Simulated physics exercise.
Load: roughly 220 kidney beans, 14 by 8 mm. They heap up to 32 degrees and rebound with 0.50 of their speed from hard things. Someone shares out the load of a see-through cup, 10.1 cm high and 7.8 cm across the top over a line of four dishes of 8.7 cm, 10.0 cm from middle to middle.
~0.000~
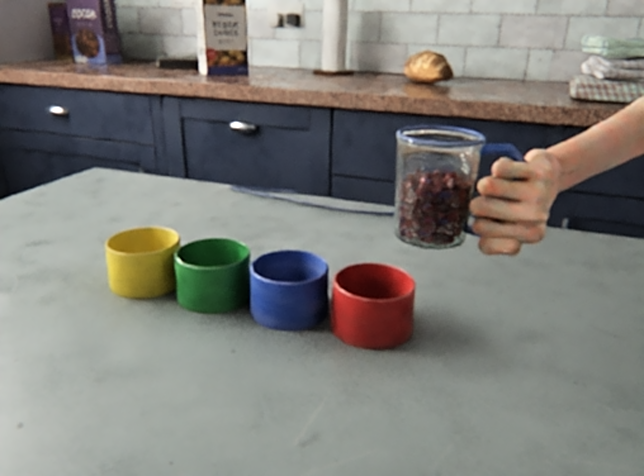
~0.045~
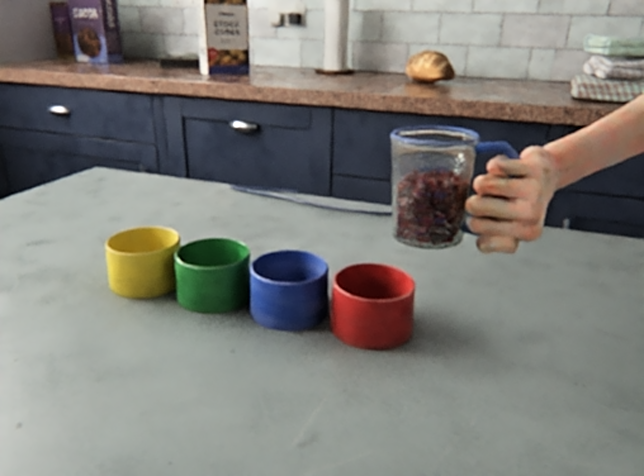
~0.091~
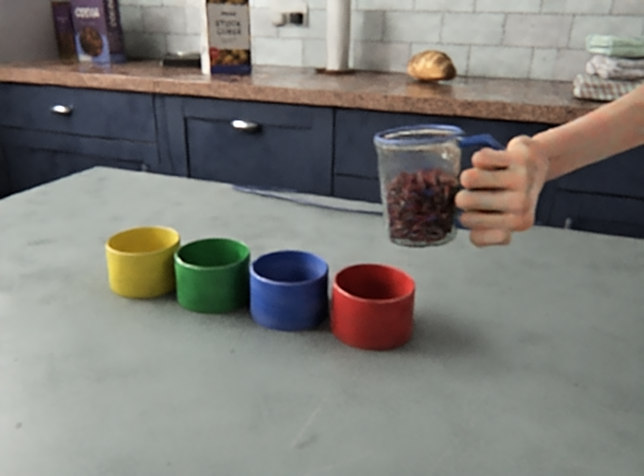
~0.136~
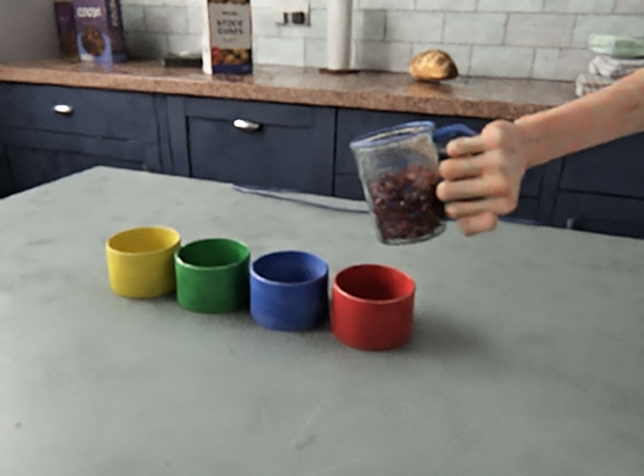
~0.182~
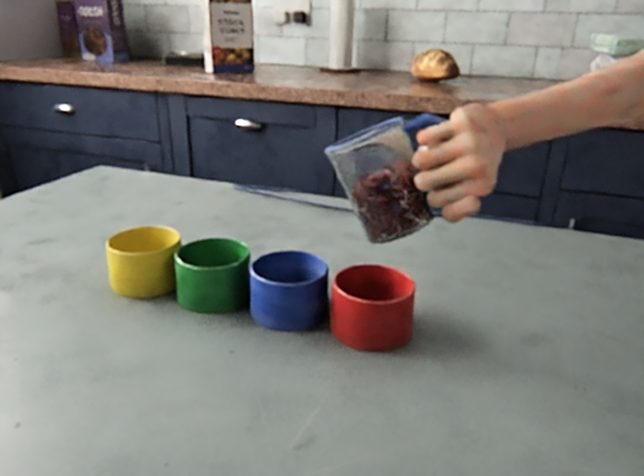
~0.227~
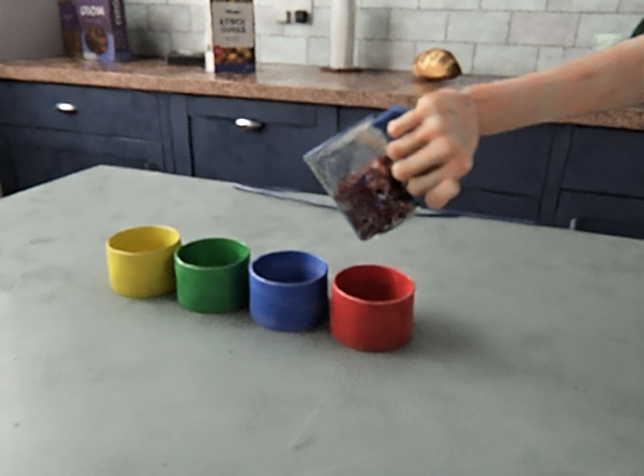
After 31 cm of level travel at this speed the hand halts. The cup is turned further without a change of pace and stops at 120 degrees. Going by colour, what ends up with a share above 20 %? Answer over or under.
Red dish: Under; blue dish: Under; green dish: Under; yellow dish: Over; on the counter: Over.
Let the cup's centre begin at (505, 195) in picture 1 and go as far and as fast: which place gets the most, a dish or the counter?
Most goes to: Yellow.
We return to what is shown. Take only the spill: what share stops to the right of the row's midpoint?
Some 0 per cent.
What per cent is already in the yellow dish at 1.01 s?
Near 50 per cent so far.
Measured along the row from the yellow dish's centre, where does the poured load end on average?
Some 9 cm to the left.
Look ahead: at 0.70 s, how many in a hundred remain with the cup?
Roughly 75 per cent.
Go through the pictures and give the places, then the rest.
In the first frame, cup at (435, 187), tilt 0 degrees, lip at (399, 132), moved 0.0 cm; middle of the pieces at (428, 204); red dish at (374, 281); blue dish at (290, 266); green dish at (213, 252); yellow dish at (143, 240).
In the second frame, cup at (431, 187), tilt 2 degrees, lip at (394, 133), moved 0.4 cm; middle of the pieces at (425, 204).
In the third frame, cup at (420, 186), tilt 7 degrees, lip at (378, 136), moved 1.5 cm; middle of the pieces at (416, 204).
In the fourth frame, cup at (402, 184), tilt 16 degrees, lip at (354, 141), moved 3.2 cm; middle of the pieces at (402, 202).
In the fifth frame, cup at (383, 182), tilt 26 degrees, lip at (330, 148), moved 5.2 cm; middle of the pieces at (386, 200).
In the sixth frame, cup at (364, 180), tilt 35 degrees, lip at (308, 155), moved 7.1 cm; middle of the pieces at (370, 198); red dish at (374, 283); blue dish at (289, 267); green dish at (213, 252); yellow dish at (144, 239). The cup turns about 210 degrees a second and travels 42 cm a second.
Then, at 0.51 s, tilt 95 degrees; cup holds 100 %.
After 0.70 s, tilt 120 degrees; cup holds 75 %, yellow 10 %.
After 1.01 s, tilt 120 degrees; cup holds 0 %, yellow 50 %.
In the end, at 2.3 s, red 0 %, blue 0 %, green 0 %, yellow 45 %, counter 50 %.
